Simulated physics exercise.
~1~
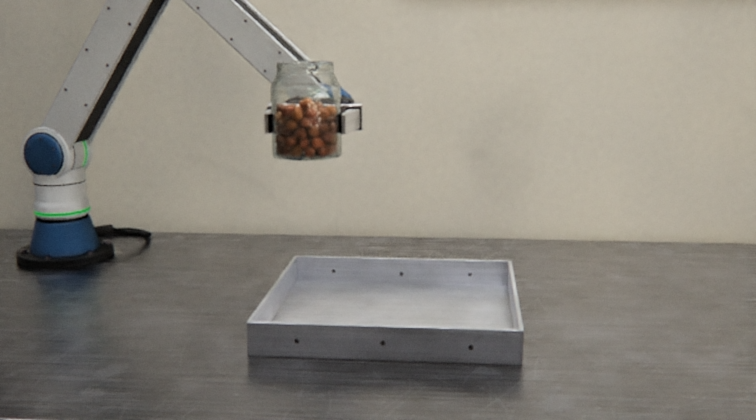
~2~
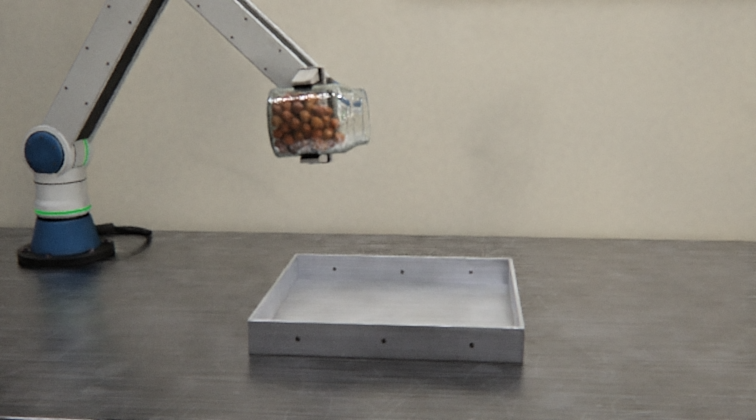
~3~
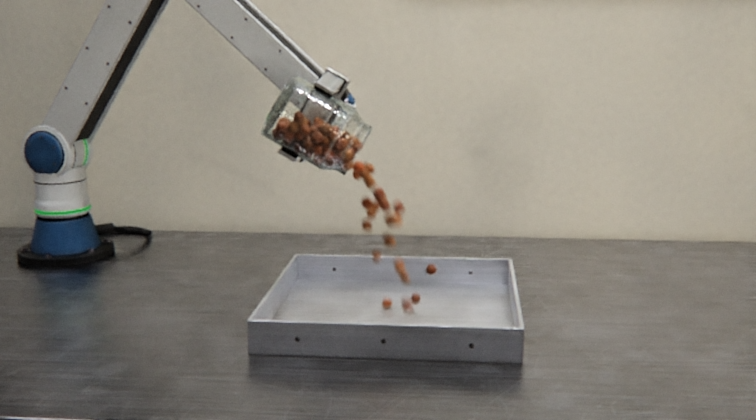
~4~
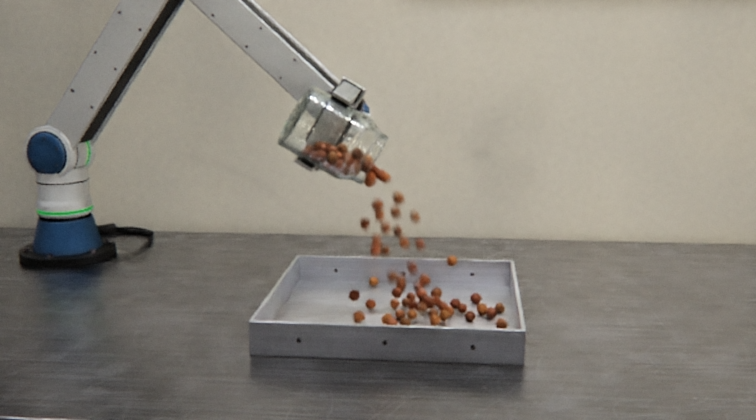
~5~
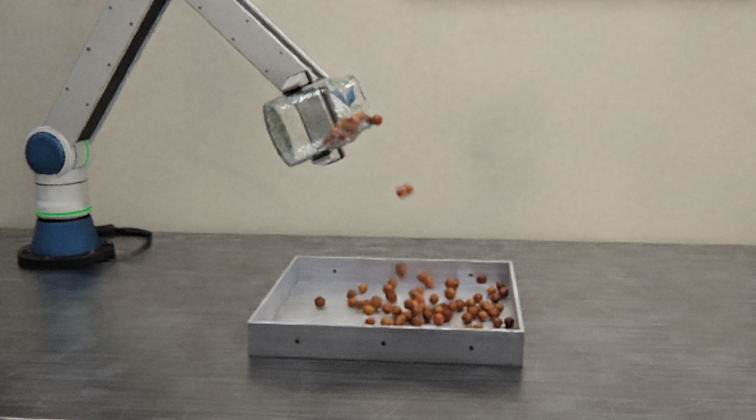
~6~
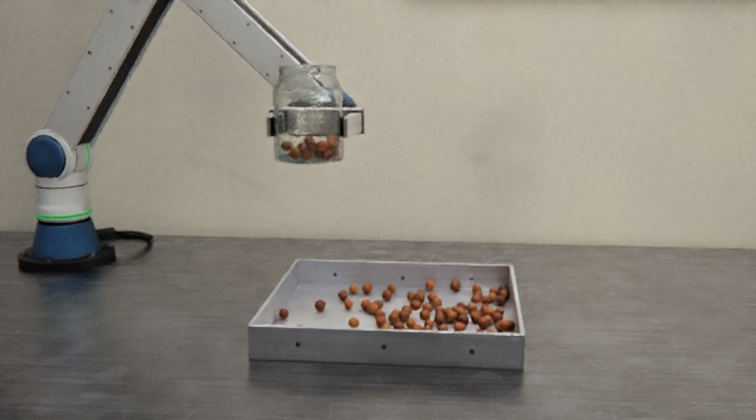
Robot arm tipping a glass jar of hazelnuts over a shallow metal tray, spilling most of them, then righting it with some left.
